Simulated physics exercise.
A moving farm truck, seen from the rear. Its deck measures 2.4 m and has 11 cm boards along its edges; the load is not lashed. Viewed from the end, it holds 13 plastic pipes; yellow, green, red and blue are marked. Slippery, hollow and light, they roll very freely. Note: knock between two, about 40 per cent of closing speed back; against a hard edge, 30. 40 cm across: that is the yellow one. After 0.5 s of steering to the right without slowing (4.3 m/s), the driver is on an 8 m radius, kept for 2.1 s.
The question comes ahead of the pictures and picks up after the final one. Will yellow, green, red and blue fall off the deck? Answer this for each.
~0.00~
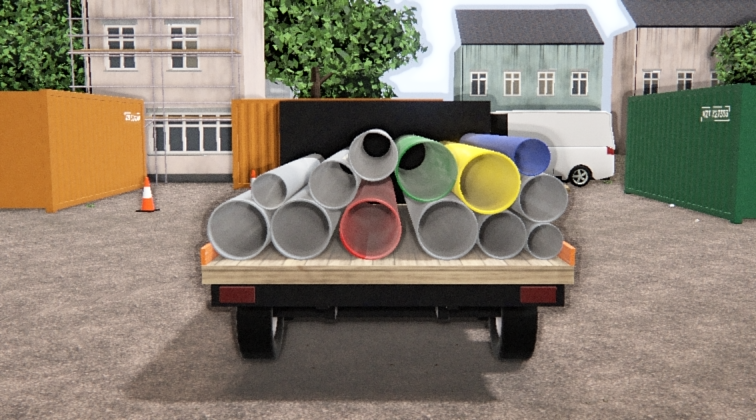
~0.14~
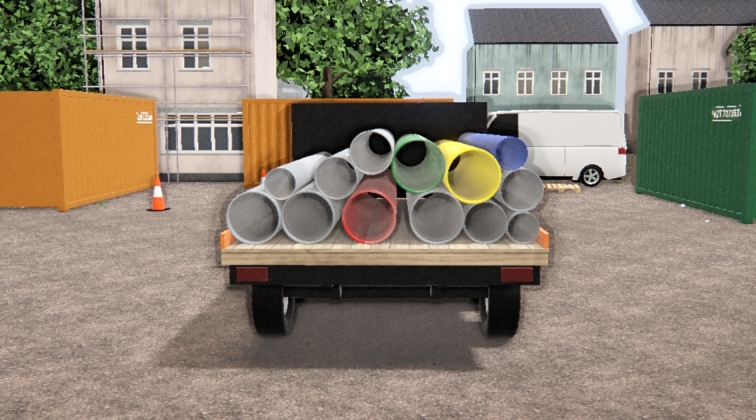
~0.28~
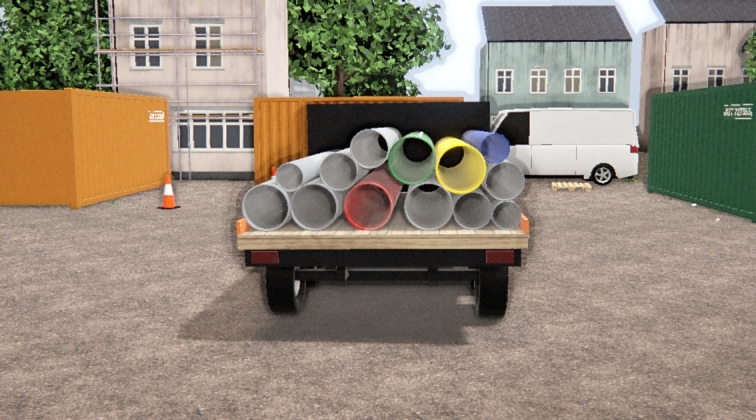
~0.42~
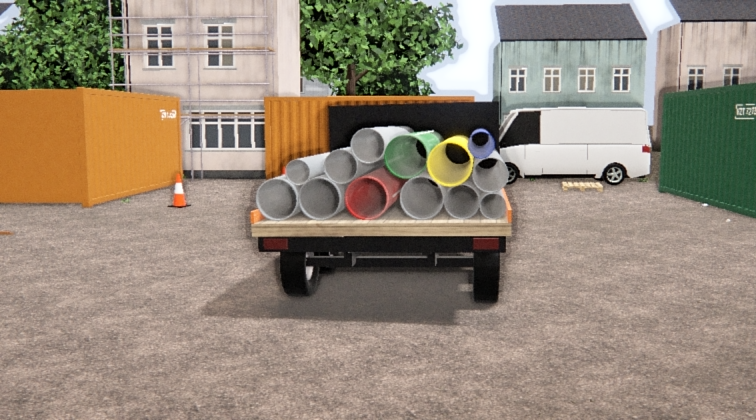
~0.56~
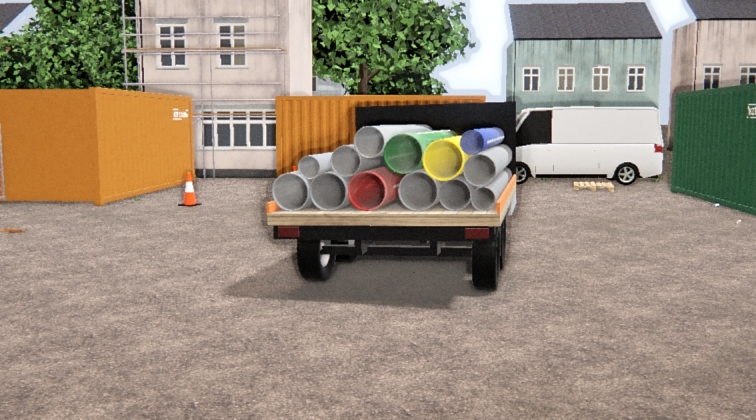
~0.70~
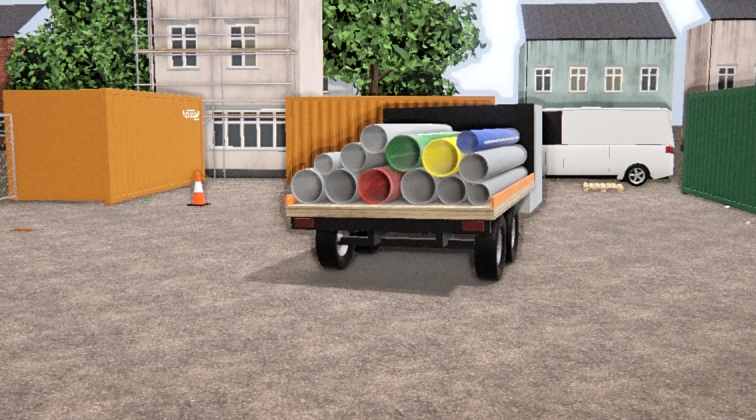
Yellow stays aboard, green is still aboard, red stays aboard, blue stays aboard.
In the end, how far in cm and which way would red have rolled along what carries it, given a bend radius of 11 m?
I'd say close to 5 cm off to the left.
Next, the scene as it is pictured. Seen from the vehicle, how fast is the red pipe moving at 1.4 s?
Near 0.0 m/s at that time.
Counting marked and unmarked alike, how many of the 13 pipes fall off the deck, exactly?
The exact total comes out at 0.
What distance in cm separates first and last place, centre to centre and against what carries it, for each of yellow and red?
Estimates - yellow near 15, red near 5.
After 1.4 s, yellow is up on others, 70 cm from the right edge; green is up on others, 115 cm from the right edge; red is on the deck, 100 cm from the left edge; blue is up on others, 40 cm from the right edge; 0 off so far.
After 2.2 s, no change for yellow, green, red, blue; 0 off so far.
After 3.1 s, green is up on others, 115 cm from the right edge; blue is up on others, 40 cm from the right edge; no change for yellow, red; 0 off so far.
At rest (4.2 s), yellow is up on others, 65 cm from the right edge; green is up on others, 110 cm from the right edge; red is on the deck, 100 cm from the left edge; blue is up on others, 35 cm from the right edge; 0 off so far.
